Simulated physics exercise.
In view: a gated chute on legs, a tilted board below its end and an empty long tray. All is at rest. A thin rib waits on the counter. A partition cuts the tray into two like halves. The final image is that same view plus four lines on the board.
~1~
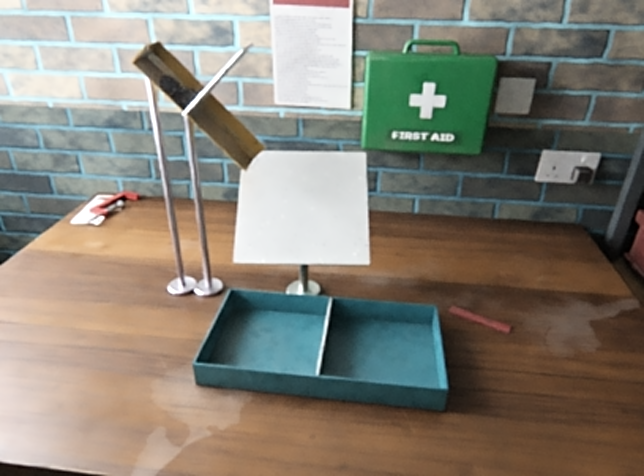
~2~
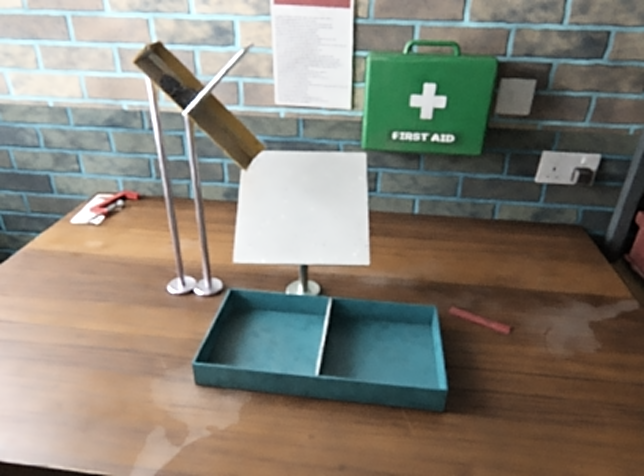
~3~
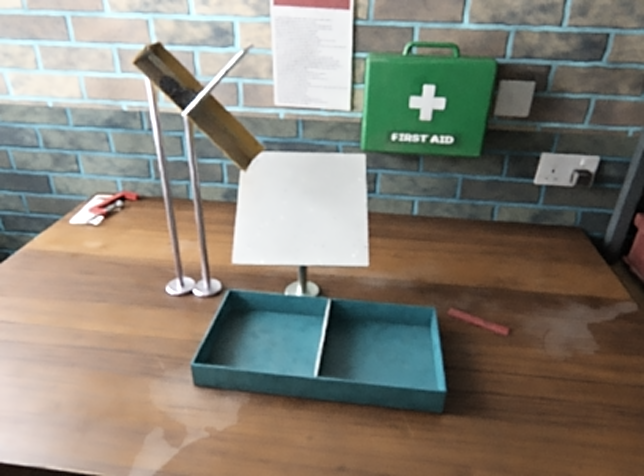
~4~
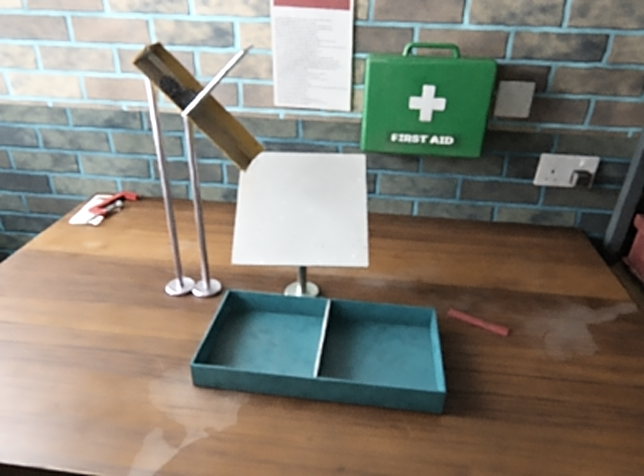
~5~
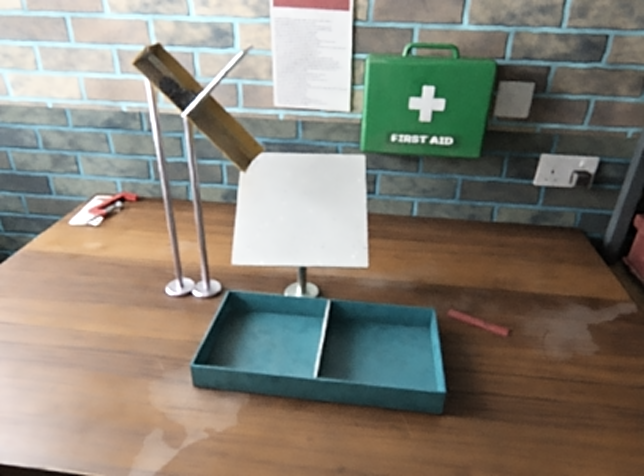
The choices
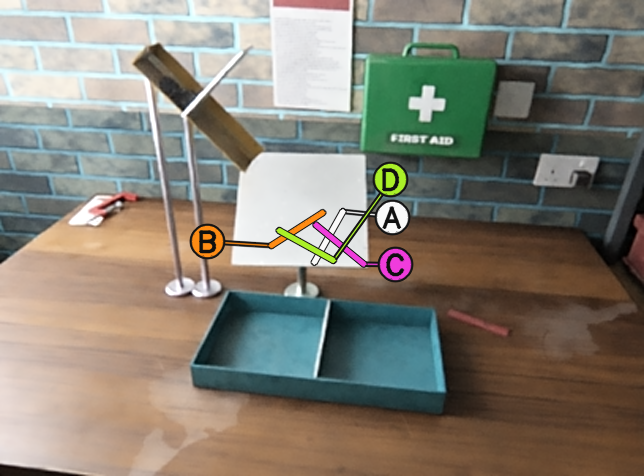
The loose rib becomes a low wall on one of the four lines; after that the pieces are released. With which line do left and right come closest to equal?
I would pick line C.
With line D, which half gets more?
The right half.
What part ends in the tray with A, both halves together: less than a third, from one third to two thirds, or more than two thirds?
It is more than two thirds.
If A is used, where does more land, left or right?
The left half.
On the marked copy, line A from (342, 211) to (314, 262); line B from (322, 212) to (271, 245); line C from (315, 224) to (363, 264); line D from (279, 230) to (333, 260).
Choosing A, of what is caught, all but a few in the left half, a small share in the right.
Choosing B, of what is caught, the bulk in the left half, a small share in the right.
Choosing C, of what is caught, close to a third in the left half, close to two thirds in the right.
Choosing D, of what is caught, a small share in the left half, all but a few in the right.
